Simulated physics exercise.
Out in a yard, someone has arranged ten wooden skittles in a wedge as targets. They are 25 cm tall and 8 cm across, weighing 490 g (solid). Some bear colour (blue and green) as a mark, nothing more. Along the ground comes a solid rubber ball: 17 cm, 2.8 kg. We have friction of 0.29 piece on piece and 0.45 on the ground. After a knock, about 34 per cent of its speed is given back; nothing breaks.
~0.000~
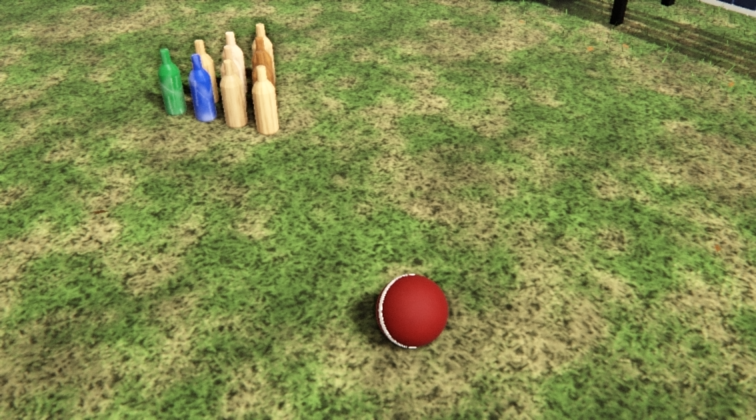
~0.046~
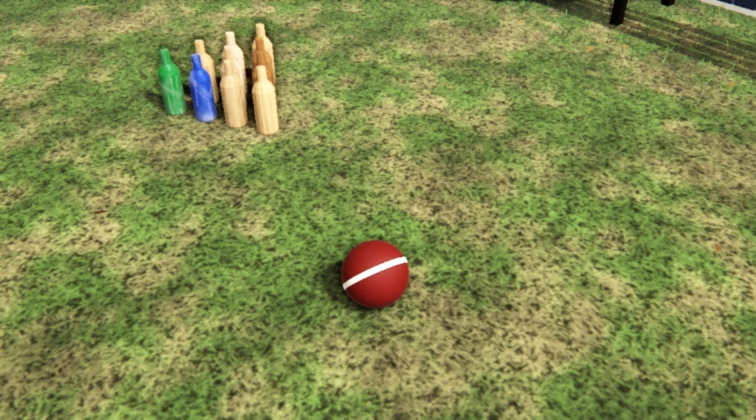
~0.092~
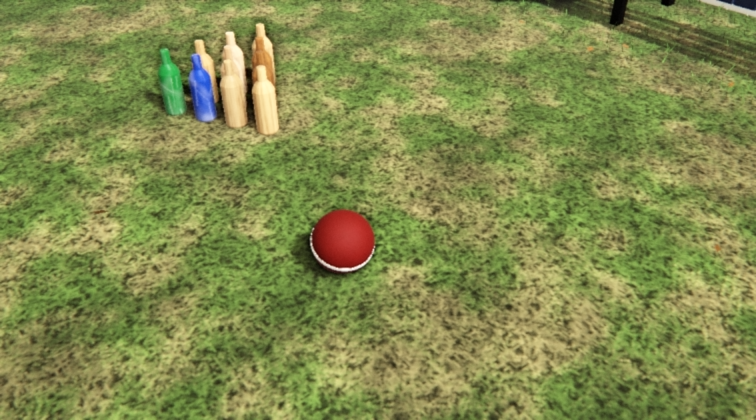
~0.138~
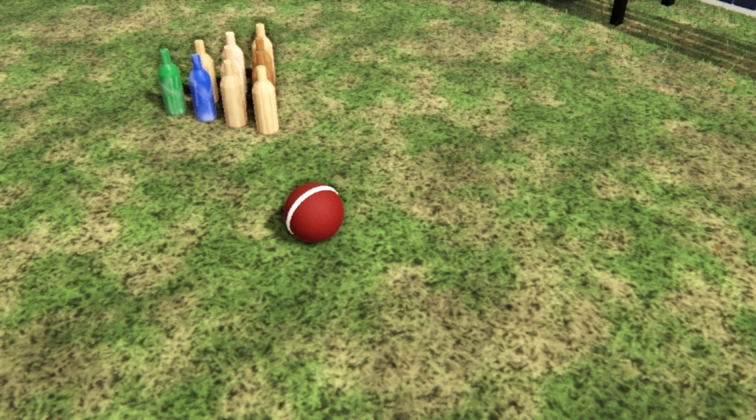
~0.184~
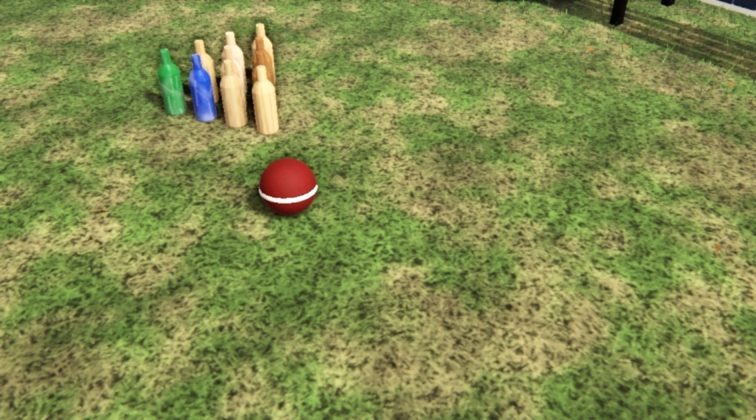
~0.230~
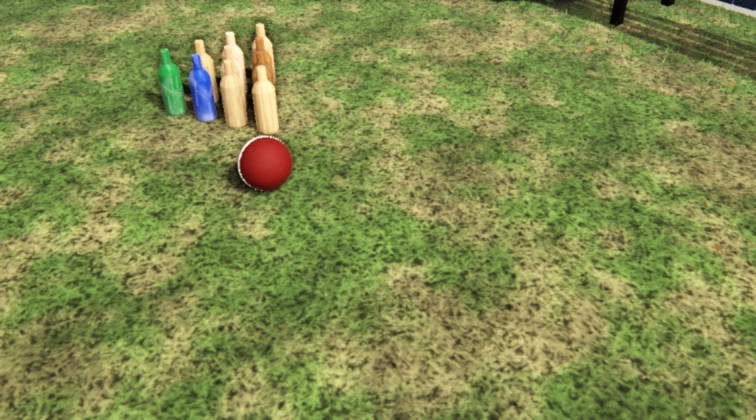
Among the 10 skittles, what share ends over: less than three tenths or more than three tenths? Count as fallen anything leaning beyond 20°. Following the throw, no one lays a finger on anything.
Upwards of three tenths of them.
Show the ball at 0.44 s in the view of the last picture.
Roughly at pixel (184, 95).
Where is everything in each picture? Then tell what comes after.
In the first frame (pixels give the middle of a visible side), ball (412, 311) 1.08 m before the front row; blue skittle (201, 92); green skittle (173, 85); none has stirred.
In the second frame, ball (375, 274) 93 cm before the front row; blue skittle (201, 92).
In the third frame, ball (343, 241) 77 cm before the front row; blue skittle (201, 92).
In the fourth frame, ball (314, 212) 62 cm before the front row; blue skittle (201, 92).
In the fifth frame, ball (288, 187) 47 cm before the front row; blue skittle (201, 92).
In the sixth frame, ball (265, 163) 31 cm before the front row; blue skittle (201, 92); green skittle (173, 85); none has stirred.
After 0.44 s, ball still moving; none of the 10 skittles over, 7 disturbed; green skittle 10° from how it stood; blue skittle 8° from how it stood.
After 0.62 s, ball still moving; 5 of the 10 skittles over; blue skittle lying flat; green skittle lying flat.
After 1.06 s, ball still moving; 5 of the 10 skittles over; green skittle lying flat; blue skittle lying flat.
After 2.28 s, ball still moving; 5 of the 10 skittles over; blue skittle lying flat; green skittle lying flat.
In the end (3.3 s), ball rolling away; 5 of the 10 skittles over; blue skittle lying flat; green skittle lying flat. That is 50 per cent. From the last view, middles, blue skittle near (235, 15).
